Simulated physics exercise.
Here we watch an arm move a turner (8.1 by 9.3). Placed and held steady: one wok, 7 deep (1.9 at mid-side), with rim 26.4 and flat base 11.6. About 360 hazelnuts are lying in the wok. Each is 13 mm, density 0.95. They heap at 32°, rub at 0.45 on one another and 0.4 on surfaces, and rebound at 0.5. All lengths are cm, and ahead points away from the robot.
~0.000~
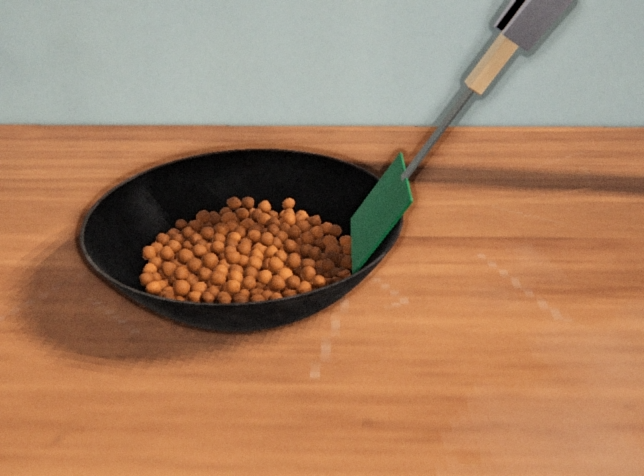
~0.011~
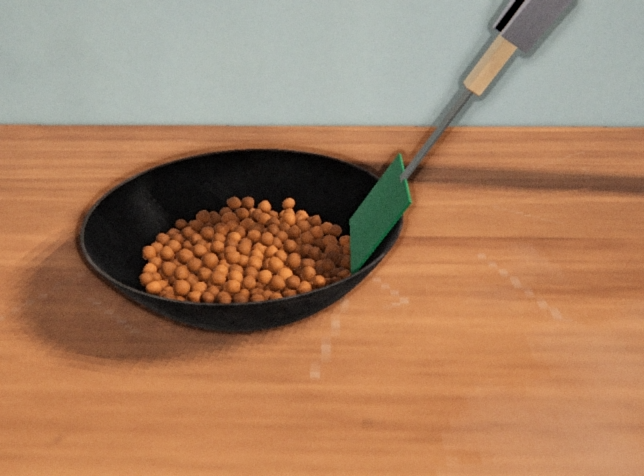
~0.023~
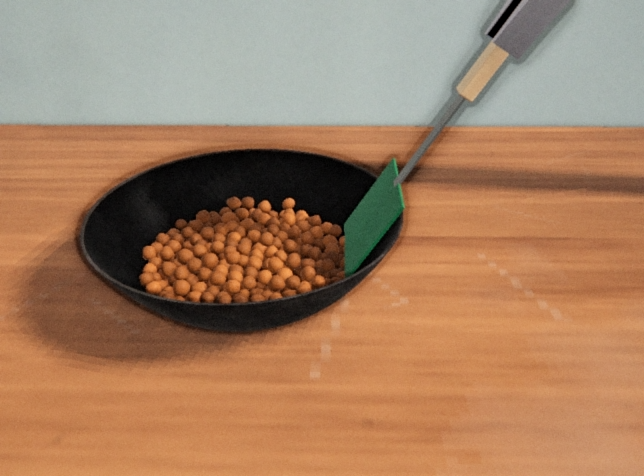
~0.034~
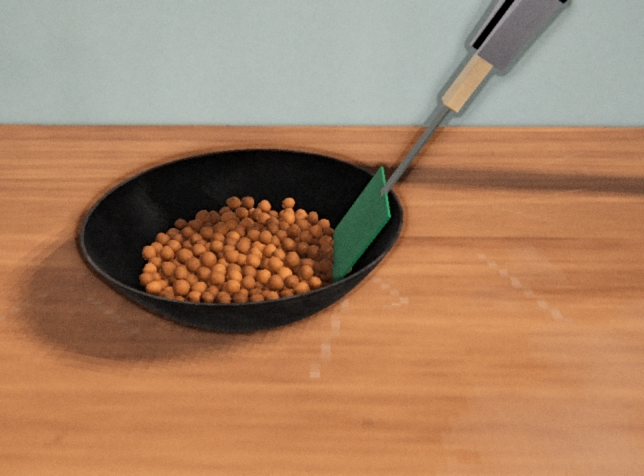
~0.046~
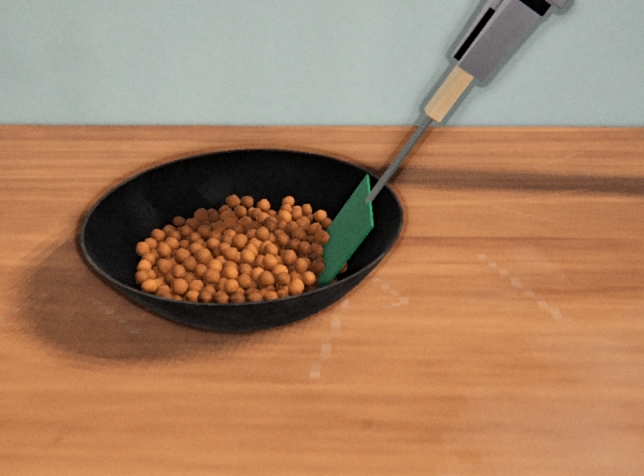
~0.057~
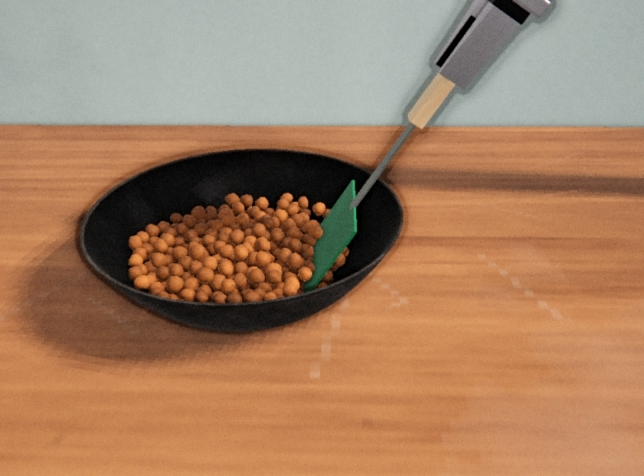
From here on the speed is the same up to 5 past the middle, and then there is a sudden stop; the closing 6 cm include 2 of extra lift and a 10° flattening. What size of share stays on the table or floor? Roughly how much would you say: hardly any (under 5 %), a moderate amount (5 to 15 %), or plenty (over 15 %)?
I'd say a moderate amount.
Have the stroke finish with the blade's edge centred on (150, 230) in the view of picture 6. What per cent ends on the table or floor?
About 50 per cent.
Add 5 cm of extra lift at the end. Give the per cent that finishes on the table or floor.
It comes to near 15 percent.
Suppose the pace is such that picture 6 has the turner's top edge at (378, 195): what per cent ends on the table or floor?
That share would be about 0 percent.
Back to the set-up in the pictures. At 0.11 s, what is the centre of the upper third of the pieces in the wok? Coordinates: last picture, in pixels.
I'd put it somewhere near (176, 230).
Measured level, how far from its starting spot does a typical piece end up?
It comes out at about 6 cm.
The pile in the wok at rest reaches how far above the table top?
Height at rest: Roughly 8.0 cm.
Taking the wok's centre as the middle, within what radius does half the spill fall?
Roughly 20 cm.
After 0.08 s, sloping 58°, highest piece 6 above the table; 357 in the wok.
After 0.11 s, sloping 54°, highest piece 7 above the table; 357 in the wok.
After 0.33 s, sloping 48°, highest piece 9 above the table; 325 in the wok, 22 on the table or floor, 10 on the blade or in flight.
After 1.38 s, sloping 48°, highest piece 8 above the table; 323 in the wok, 34 on the table or floor.
In the end, 323 in the wok, 34 on the table or floor. That is 10 % on the table or floor.
